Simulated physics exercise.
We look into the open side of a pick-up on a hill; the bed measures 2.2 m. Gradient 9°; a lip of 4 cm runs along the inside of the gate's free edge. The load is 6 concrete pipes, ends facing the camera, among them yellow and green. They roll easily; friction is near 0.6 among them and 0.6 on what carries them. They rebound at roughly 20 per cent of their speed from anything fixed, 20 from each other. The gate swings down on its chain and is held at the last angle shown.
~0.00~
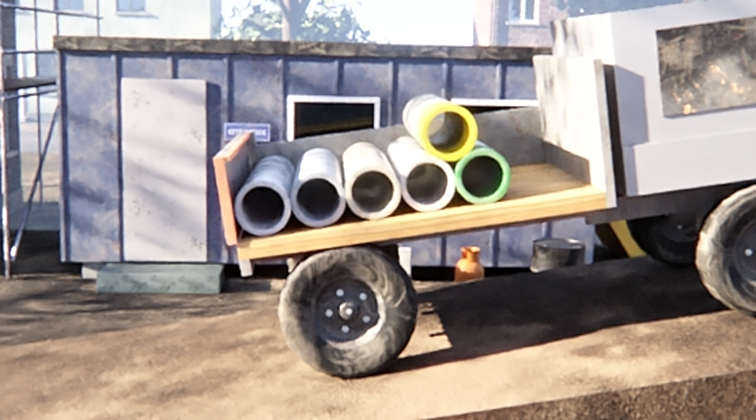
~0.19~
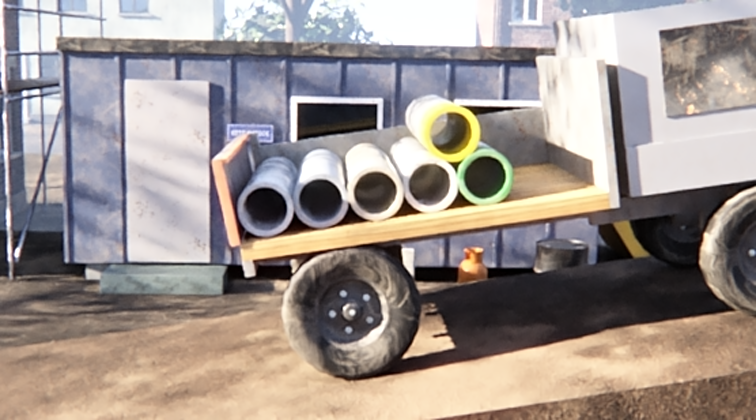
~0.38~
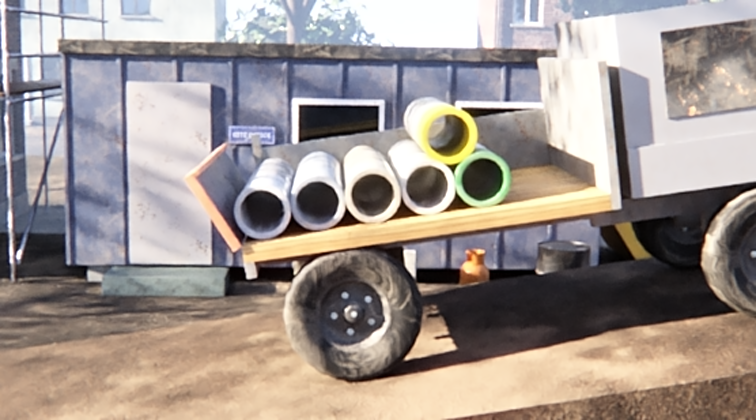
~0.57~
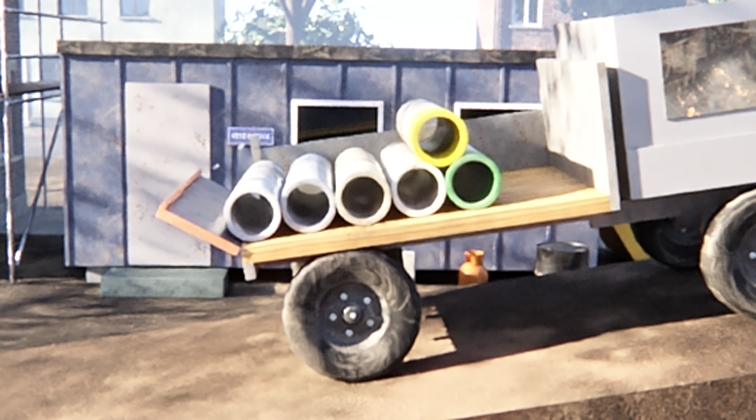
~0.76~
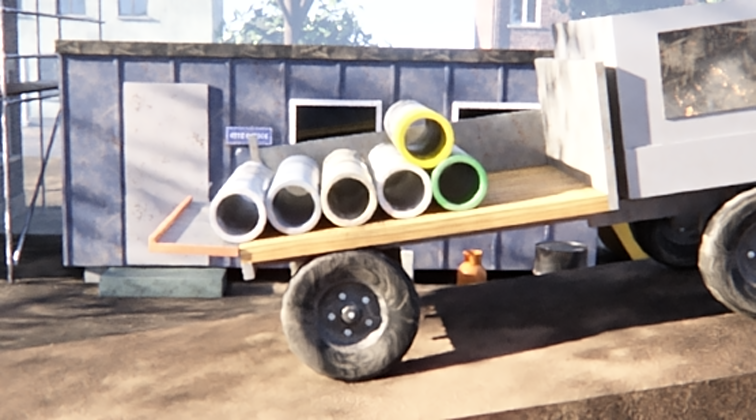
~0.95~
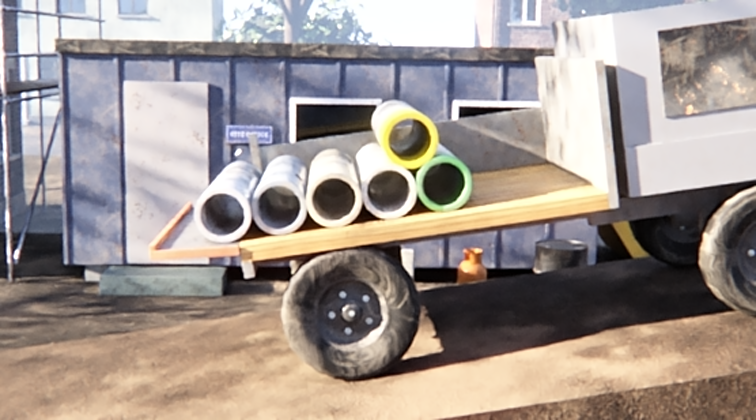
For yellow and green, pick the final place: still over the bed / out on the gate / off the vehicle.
Yellow ends still over the bed. Green ends still over the bed.
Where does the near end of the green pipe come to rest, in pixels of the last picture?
Around (333, 200).
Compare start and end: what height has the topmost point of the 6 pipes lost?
Roughly 15 cm.
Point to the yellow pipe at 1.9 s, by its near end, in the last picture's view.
Near (346, 150).
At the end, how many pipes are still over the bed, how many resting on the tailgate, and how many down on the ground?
In that order: 3, 2, 1.
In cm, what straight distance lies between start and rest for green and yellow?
About: Green 90, yellow 90.
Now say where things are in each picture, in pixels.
Yellow at (450, 133), green at (483, 177); gate 81° above level, tip at (219, 161); 5 of the 6 make up the bottom layer on the bed, in the first frame.
Yellow at (452, 134), green at (486, 178); gate 78° above level, tip at (217, 163), in the second frame.
Yellow at (450, 136), green at (483, 180); gate 56° above level, tip at (190, 178), in the third frame.
Yellow at (440, 139), green at (474, 182); gate 27° above level, tip at (161, 213), in the fourth frame.
Yellow at (426, 140), green at (460, 183); gate 2° above level, tip at (153, 247), in the fifth frame.
Yellow at (411, 141), green at (444, 184); gate 4° below level, tip at (154, 255), in the sixth frame.
After 1.9 s, yellow is up on others, 70 cm short of the hinge, rolling left; green is on the bed, 90 cm short of the hinge, rolling left; 0 gone off the back.
After 3.0 s, yellow is up on others, 40 cm short of the hinge; green is on the bed, 60 cm short of the hinge; 1 gone off the back.
At rest (4.4 s), yellow is up on others, 40 cm short of the hinge; green is on the bed, 60 cm short of the hinge; 1 gone off the back.
